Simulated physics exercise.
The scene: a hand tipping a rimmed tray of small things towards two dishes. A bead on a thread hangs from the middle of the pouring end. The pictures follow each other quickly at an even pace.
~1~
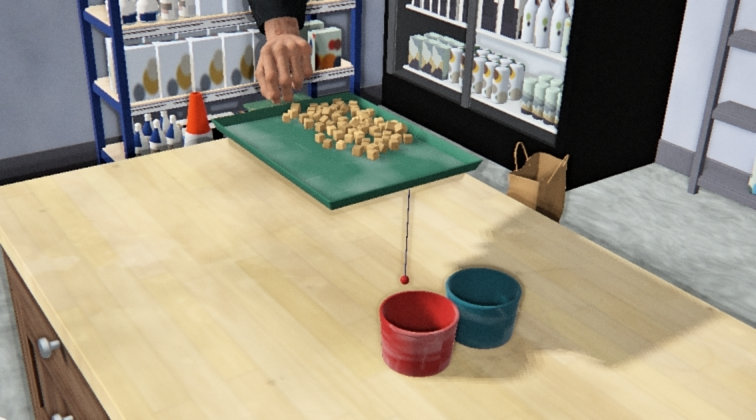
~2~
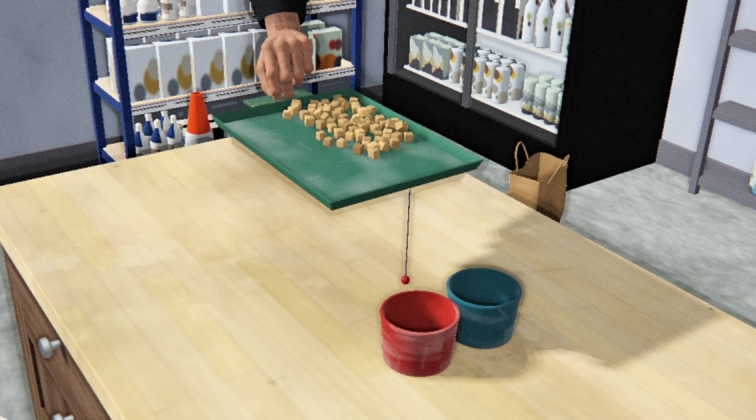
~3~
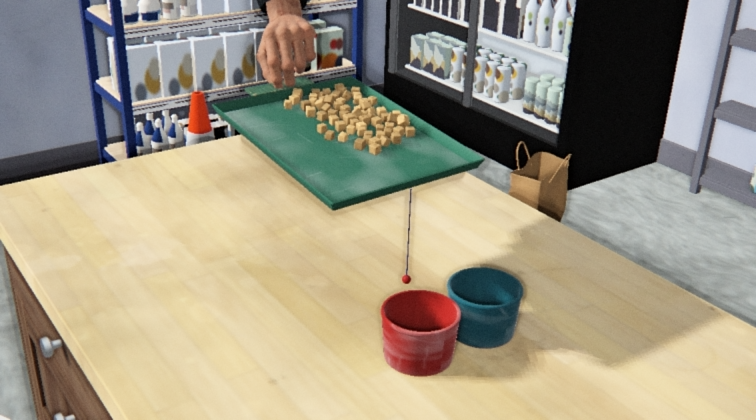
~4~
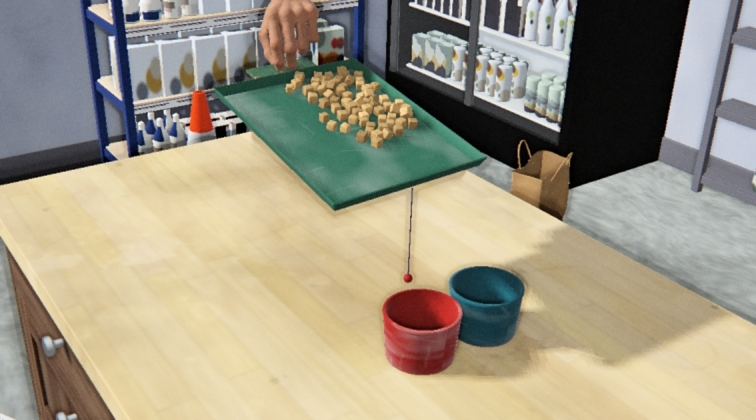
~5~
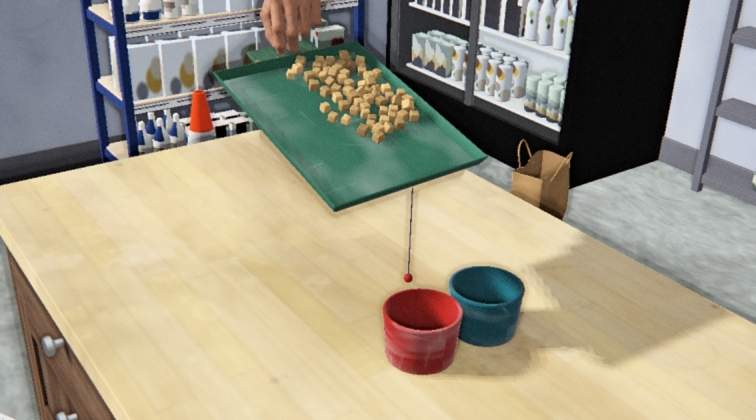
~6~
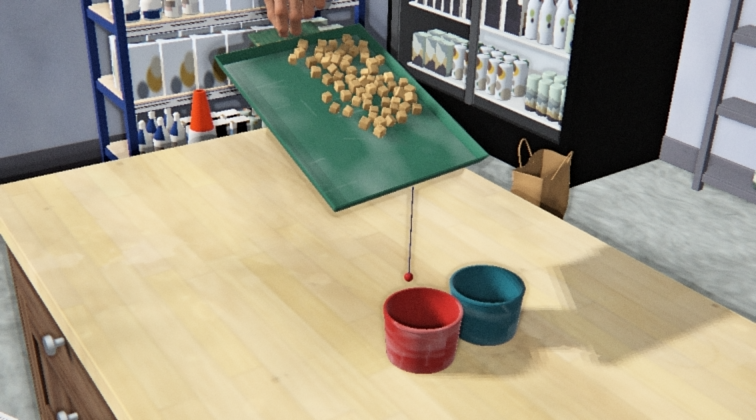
The clip shows a hand raising the far end of a green rimmed tray of small tan cubes above a wooden counter, tilting it increasingly toward its near left corner, while a red dish and a teal dish stay still.
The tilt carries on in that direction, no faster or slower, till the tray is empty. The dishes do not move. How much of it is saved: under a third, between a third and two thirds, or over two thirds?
Caught overall: Less than a third.
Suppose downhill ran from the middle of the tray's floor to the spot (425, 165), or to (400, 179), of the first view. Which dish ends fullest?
One: The right dish. Two: Right.
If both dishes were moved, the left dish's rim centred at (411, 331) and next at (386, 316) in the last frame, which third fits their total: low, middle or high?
In turn: In the middle band; under a third.
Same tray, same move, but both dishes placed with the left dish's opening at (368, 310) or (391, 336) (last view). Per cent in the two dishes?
About 10 and 50 per cent.
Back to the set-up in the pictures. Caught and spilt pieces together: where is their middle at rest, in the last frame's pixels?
Close to (433, 397).
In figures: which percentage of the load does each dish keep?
About: Left dish 20, right dish 10 per cent.
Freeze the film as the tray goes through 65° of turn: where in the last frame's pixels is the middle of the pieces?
Roughly at (419, 202).
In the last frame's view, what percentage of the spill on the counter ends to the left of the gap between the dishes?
It comes to 60 per cent or so.
Shortly afterwards, tray tipped steeply; near half on the tray; a little outside both; near half in the air.
Next, tray tipped past a quarter turn; a little in the left dish; a little in the right dish; the bulk outside both; only a few in the air.
Some moments later, tray tipped past a quarter turn; a little in the left dish; a little in the right dish; the bulk outside both.
In the end, tray tipped past a quarter turn; a little in the left dish; a little in the right dish; the bulk outside both.
